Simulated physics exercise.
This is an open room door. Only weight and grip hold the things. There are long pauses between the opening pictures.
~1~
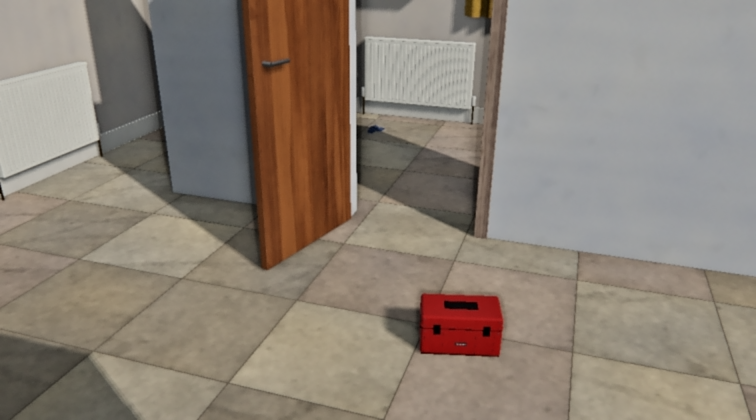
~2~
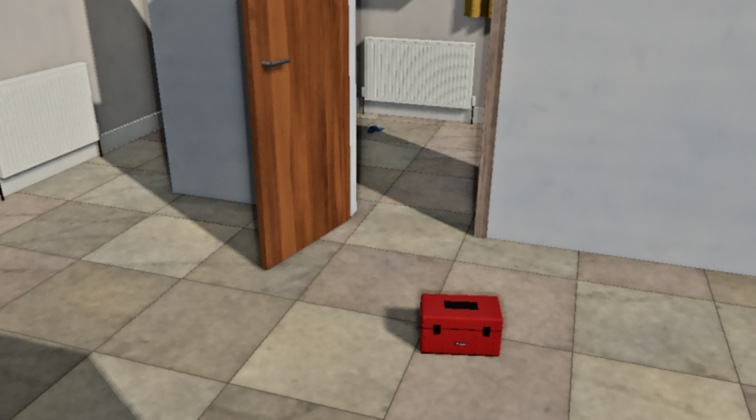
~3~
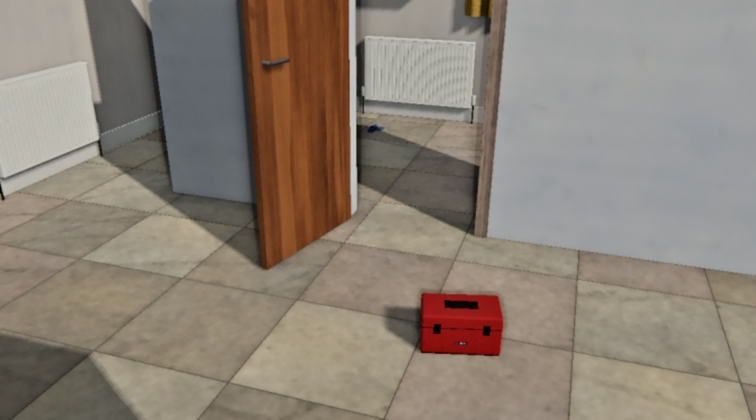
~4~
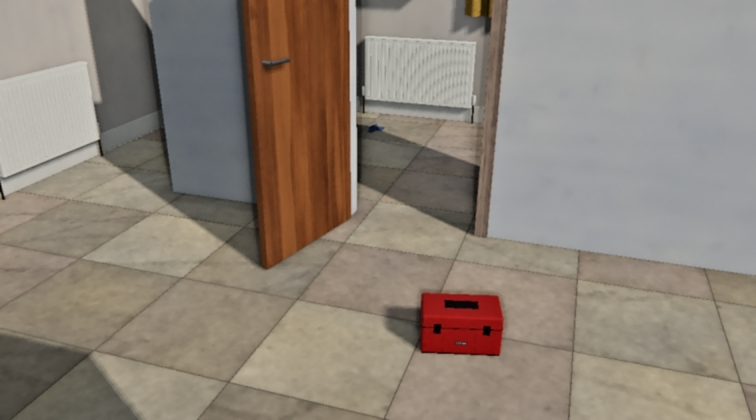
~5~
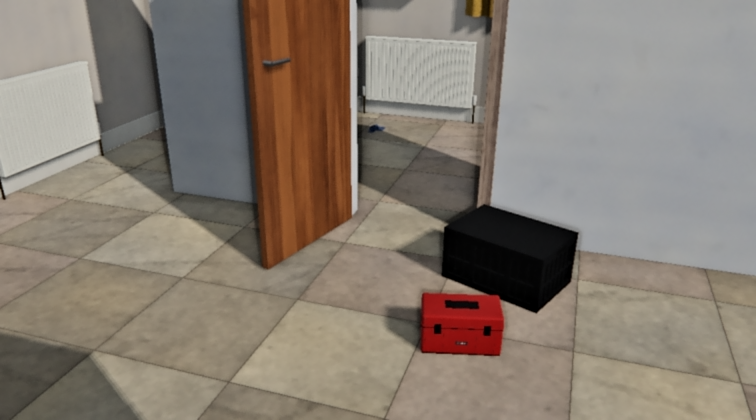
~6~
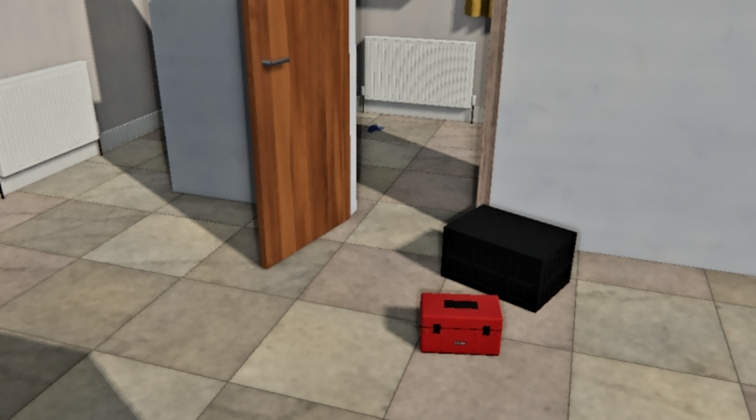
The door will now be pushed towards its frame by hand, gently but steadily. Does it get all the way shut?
In the end the door shuts.
Then, 0.90 s on from there, door at 82°.
Then, 1.60 s on from there, door at 48°.
Then, 2.20 s on from there, door at 17°.
In the end, door at 0°; both unmoved. At the end, from the last picture's camera, black chest near (507, 255).
